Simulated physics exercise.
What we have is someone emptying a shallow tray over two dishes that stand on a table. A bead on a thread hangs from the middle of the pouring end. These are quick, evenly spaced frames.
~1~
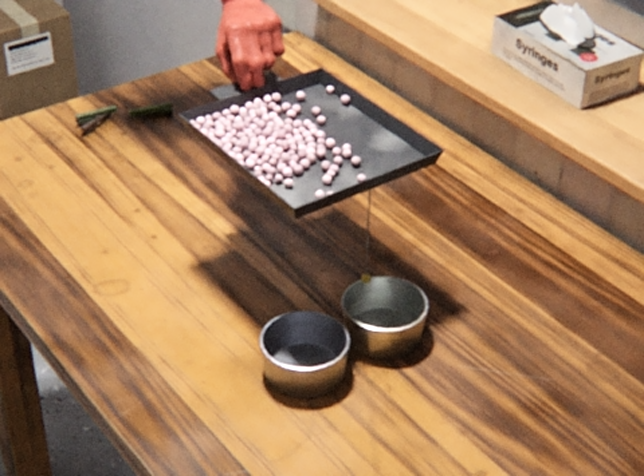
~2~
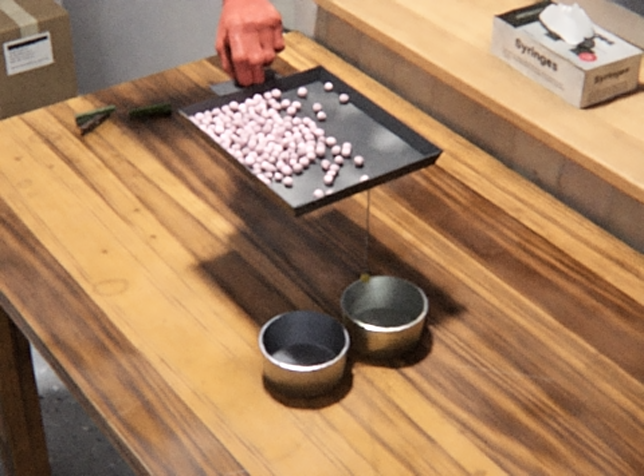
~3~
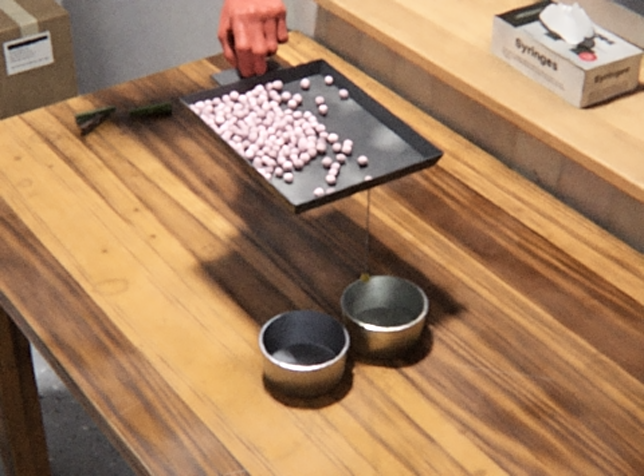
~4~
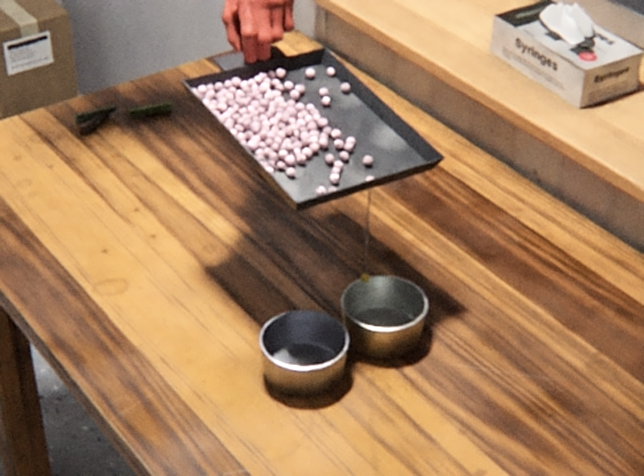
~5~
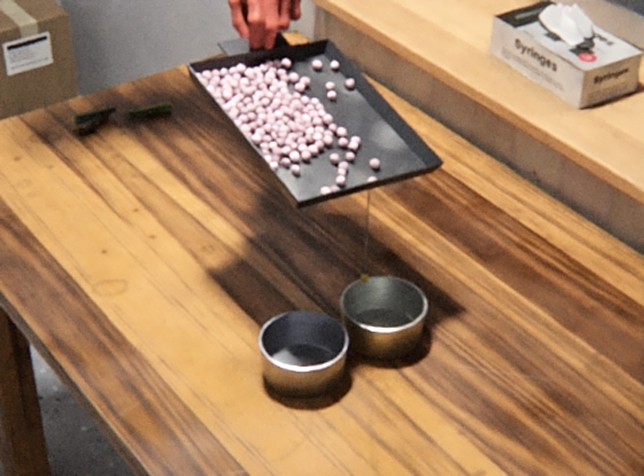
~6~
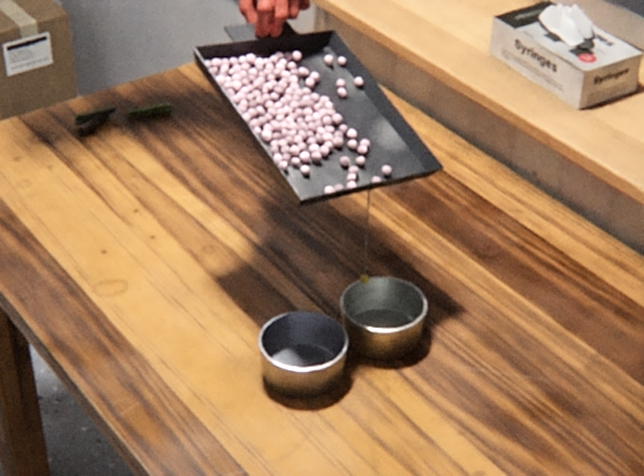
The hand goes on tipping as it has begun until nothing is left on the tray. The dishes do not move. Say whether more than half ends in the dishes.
They take only the smaller part between them.
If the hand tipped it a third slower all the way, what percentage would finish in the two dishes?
Some 10 per cent.
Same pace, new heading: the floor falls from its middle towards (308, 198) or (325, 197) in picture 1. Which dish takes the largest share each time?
First the left dish, then the left-hand dish.
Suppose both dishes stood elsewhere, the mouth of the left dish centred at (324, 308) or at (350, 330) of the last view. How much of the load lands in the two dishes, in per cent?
About 20 and 30 per cent.
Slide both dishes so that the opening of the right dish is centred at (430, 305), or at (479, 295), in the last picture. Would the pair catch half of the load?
The first try: Less than half. The second: Less than half.
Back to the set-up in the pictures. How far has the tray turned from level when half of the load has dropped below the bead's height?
Roughly 75°.
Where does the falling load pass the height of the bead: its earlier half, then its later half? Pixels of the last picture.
Early half (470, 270), late half (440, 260).
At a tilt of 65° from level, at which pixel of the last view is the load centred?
Near (435, 202).
Soon, tray tipped steeply; about half on the tray; a stray few in the right dish; a small part outside both; about a third in the air.
A while on, tray tipped past a quarter turn; a stray few on the tray; a stray few in the right dish; nearly all outside both; a stray few in the air.
Towards the end, tray tipped past a quarter turn; a stray few in the right dish; nearly all outside both.
Finally, tray tipped past a quarter turn; none in the left dish; a stray few in the right dish; nearly all outside both.
